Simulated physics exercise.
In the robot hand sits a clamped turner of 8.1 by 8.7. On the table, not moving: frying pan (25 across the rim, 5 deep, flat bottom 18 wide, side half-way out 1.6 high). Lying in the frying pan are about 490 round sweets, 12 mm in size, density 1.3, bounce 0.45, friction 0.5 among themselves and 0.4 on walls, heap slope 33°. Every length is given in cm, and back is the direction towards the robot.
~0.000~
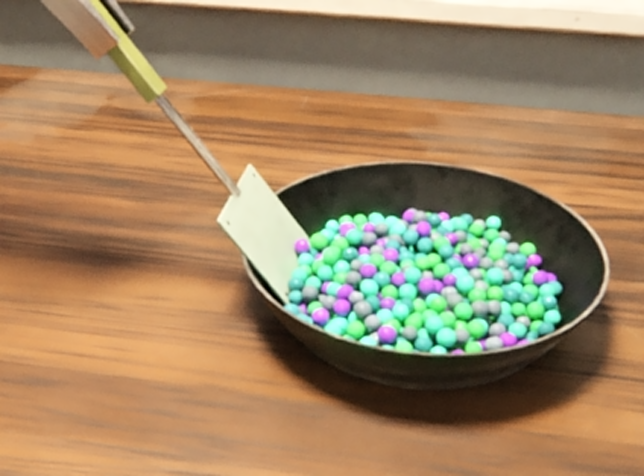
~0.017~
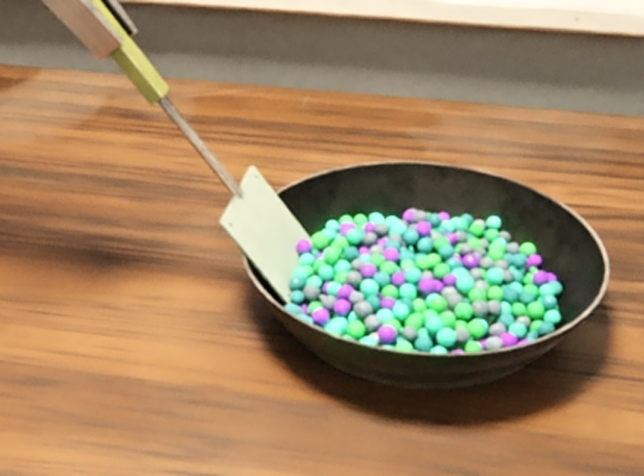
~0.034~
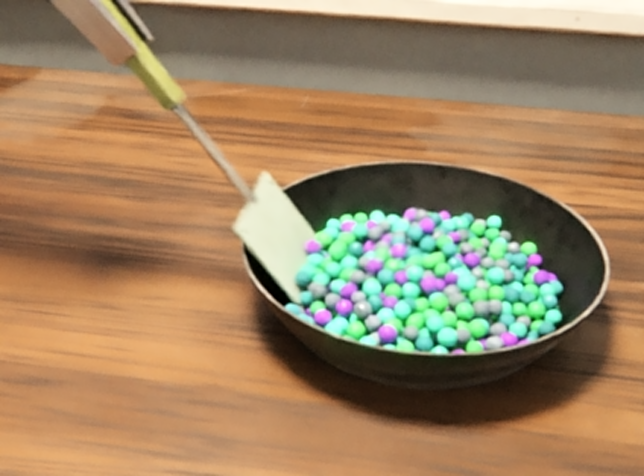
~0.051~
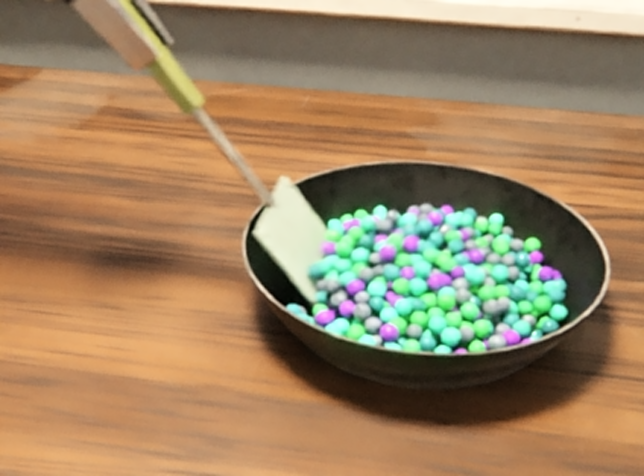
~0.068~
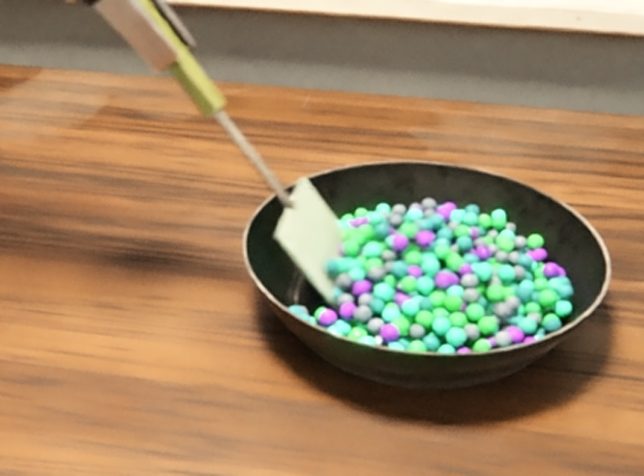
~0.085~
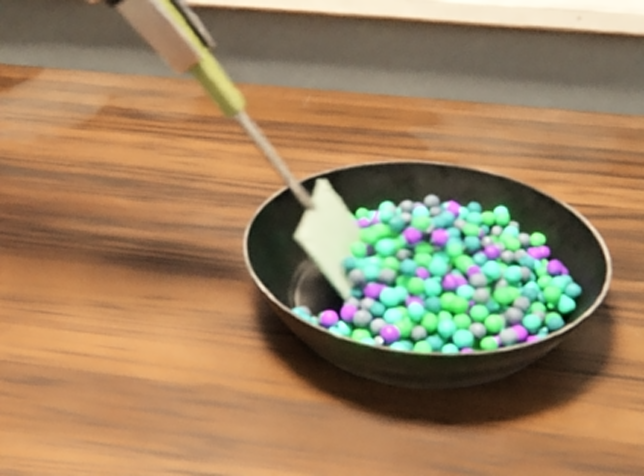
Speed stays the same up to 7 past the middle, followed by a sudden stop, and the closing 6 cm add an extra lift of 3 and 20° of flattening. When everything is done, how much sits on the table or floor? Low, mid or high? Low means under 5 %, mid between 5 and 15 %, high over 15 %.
Mid.
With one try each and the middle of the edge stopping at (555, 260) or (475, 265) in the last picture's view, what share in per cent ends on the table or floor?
Close to 30 and close to 0 per cent, respectively.
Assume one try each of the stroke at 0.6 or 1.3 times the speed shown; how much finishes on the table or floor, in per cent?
Around 0 per cent, then around 20 per cent, would end on the table or floor.
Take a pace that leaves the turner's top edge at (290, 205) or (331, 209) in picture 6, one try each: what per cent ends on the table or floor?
First try about 5 %, second try about 15 %.
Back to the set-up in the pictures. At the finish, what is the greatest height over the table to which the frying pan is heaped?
It reaches about 6.5 cm.
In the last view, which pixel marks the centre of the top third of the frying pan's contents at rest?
It is centred near (539, 266) in the last view.
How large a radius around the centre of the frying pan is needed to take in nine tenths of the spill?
Some 30 cm from the centre.
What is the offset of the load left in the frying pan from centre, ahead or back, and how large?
Some 4.5 cm ahead.
By 0.13 s, sloping 53°, highest piece 6 above the table; 489 in the frying pan.
By 0.17 s, sloping 44°, highest piece 7 above the table; 489 in the frying pan.
By 0.39 s, sloping 33°, highest piece 6 above the table; 454 in the frying pan, 31 on the table or floor, 4 on the blade or in flight.
By 1.44 s, sloping 33°, highest piece 6 above the table; 451 in the frying pan, 38 on the table or floor.
Final count, 451 in the frying pan, 38 on the table or floor. That is 8 % on the table or floor.
